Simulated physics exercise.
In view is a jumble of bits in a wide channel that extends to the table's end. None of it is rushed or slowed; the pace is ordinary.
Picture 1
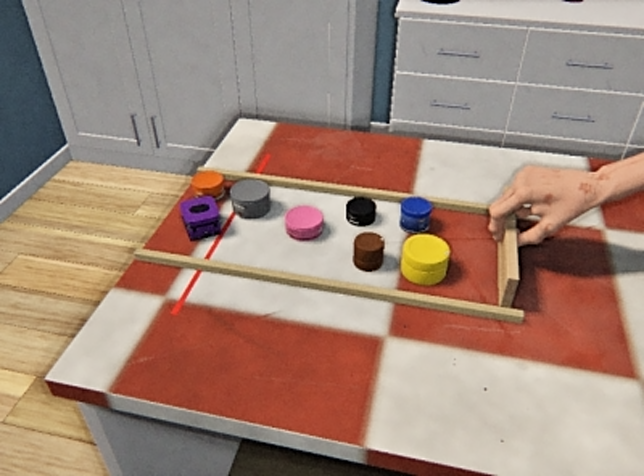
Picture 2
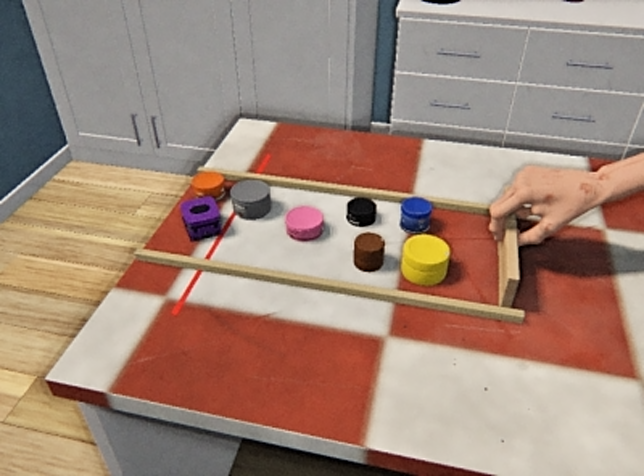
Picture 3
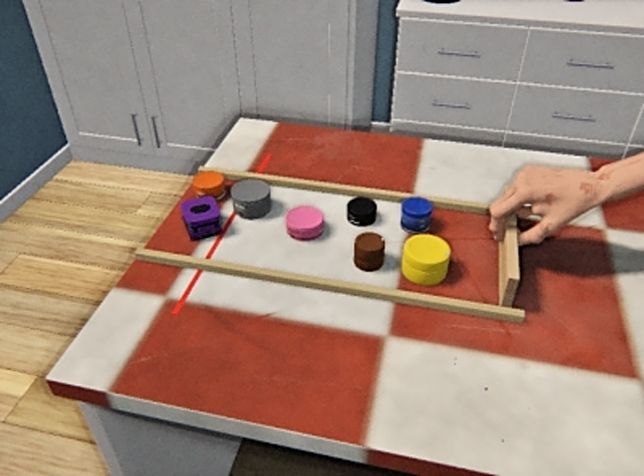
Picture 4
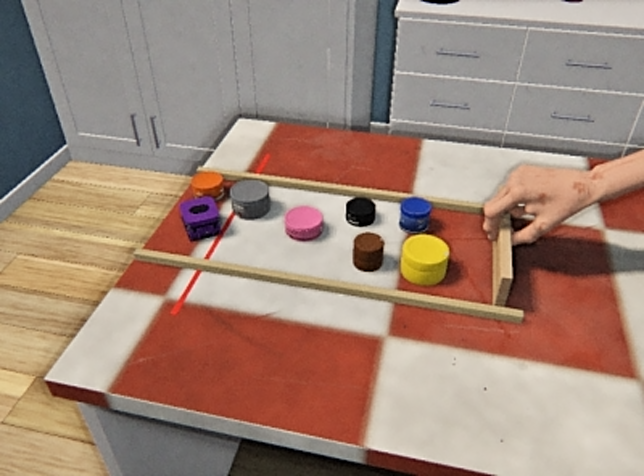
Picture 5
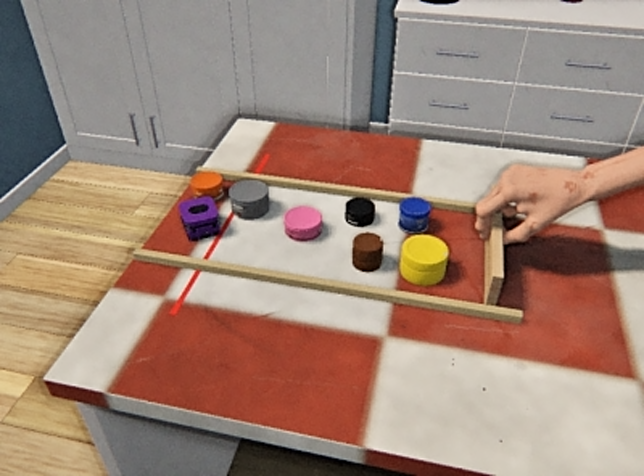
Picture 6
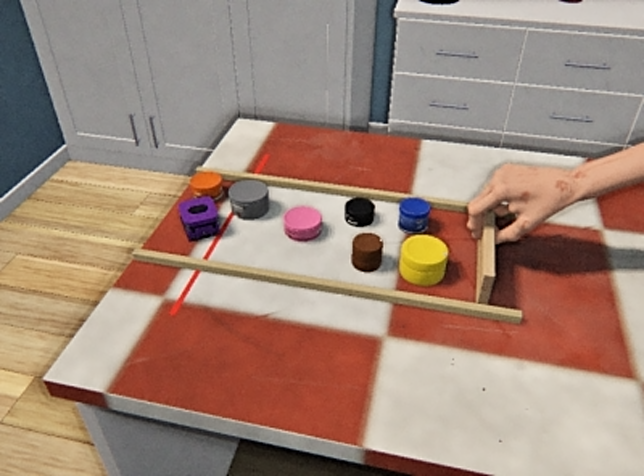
The clip opens on colourful little tubs and tins scattered between two wooden rails on a red-and-white checked table, with a hand gripping a board at the right. The hand stays still at first, then slides the board slightly left toward the yellow tub, while the containers stay in place.
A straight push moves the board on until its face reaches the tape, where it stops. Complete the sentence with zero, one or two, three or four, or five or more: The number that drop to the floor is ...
The number that drop to the floor is one or two.
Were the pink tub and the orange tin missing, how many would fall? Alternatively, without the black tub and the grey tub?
Fallen: 1 in the first try, 0 in the other.
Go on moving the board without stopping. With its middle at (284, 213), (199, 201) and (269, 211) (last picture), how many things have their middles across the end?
First 0, then 5, finally 0.
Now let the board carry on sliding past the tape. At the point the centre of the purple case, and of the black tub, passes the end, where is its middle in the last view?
With the purple case it sits around (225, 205), with the black tub around (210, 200).
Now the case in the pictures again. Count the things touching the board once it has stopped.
I count 3 of them.
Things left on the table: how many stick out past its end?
Number: 2.
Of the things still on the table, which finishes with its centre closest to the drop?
It would be the purple case, I'd say.
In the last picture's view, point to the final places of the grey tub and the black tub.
The first comes to rest at (187, 193), and the second at (208, 180).
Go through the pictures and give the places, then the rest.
The first picture shows orange tin (208, 187); purple case (201, 218); grey tub (251, 200); board (507, 244); tape (230, 220).
The second picture shows purple case (202, 219); blue tin (416, 216).
The third picture shows grey tub (252, 199); brown lid (369, 252).
The fourth picture shows orange tin (208, 187); board (501, 243).
The fifth picture shows purple case (200, 219); pink tub (303, 224).
The sixth picture shows orange tin (207, 187); purple case (200, 219); grey tub (250, 200); board (486, 242); tape (228, 220).
Soon after, none off yet; orange tin at rest near (207, 187); purple case at rest near (200, 219); grey tub at rest near (250, 200).
Then, none off yet; orange tin at rest near (206, 186); purple case moving near (194, 217); grey tub moved about its own width near (224, 199).
By the end, the number that fall off is one or two; fallen, orange tin.
